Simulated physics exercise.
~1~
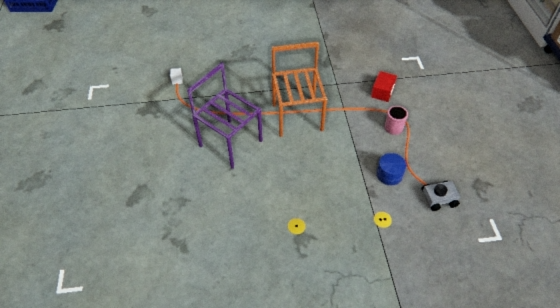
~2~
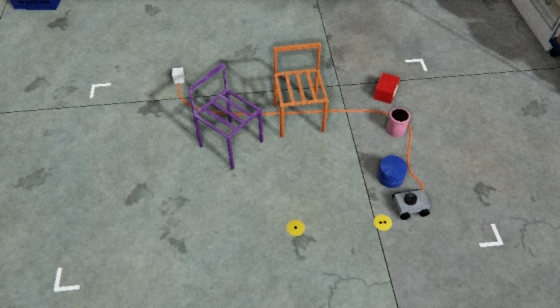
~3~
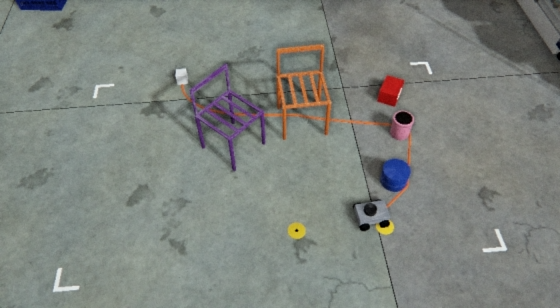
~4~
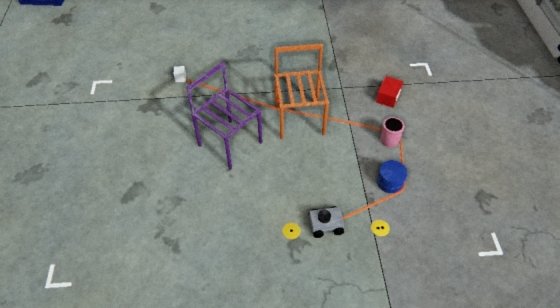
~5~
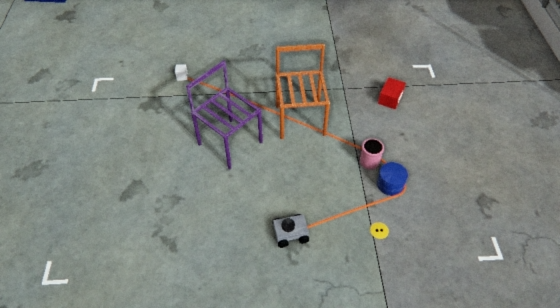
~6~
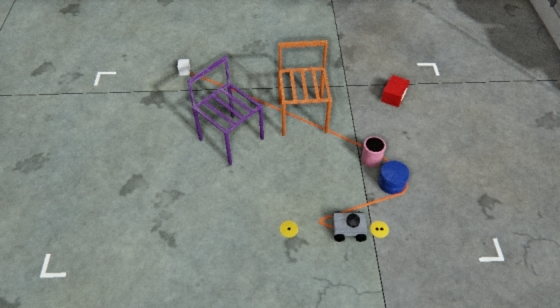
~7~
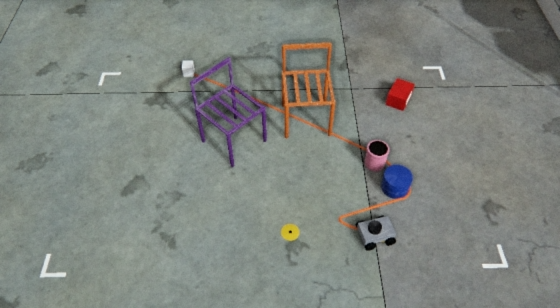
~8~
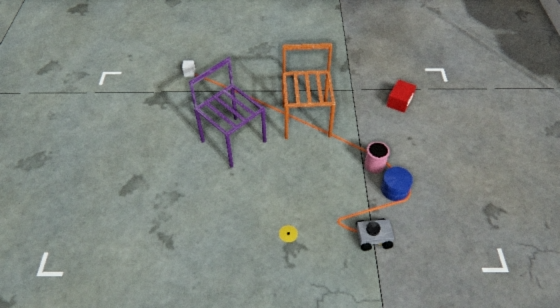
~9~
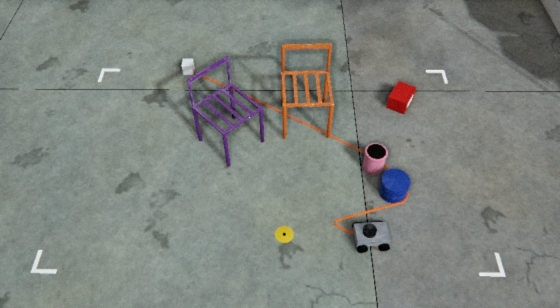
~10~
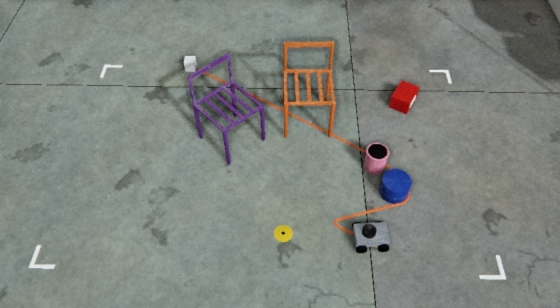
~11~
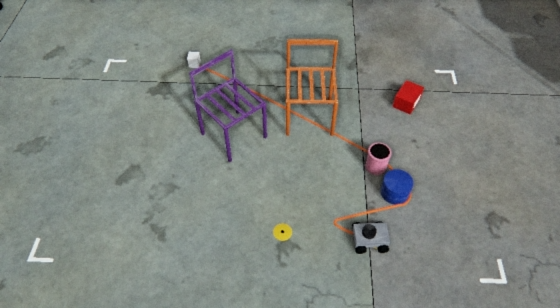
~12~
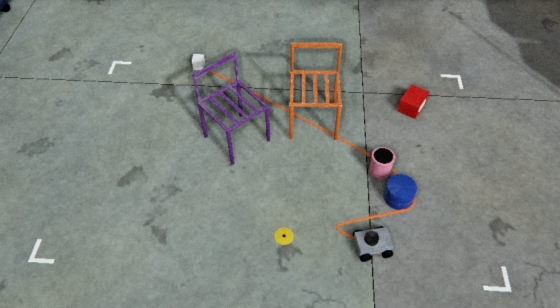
A small grey cart, trailing an orange lead that winds past two chairs, a pink pot and a blue tub, rolls left across a concrete floor marked with white corners. It passes over one yellow disc and heads for a second, the lead drawing tight around the tub. As it reaches the second disc, the pink pot slides down and left, close to the tub. The cart then reverses direction and rolls right, leaving a bend of slack lead behind it. It stops over the first disc, below the blue tub, while the chairs, red carton and tub remain in place.
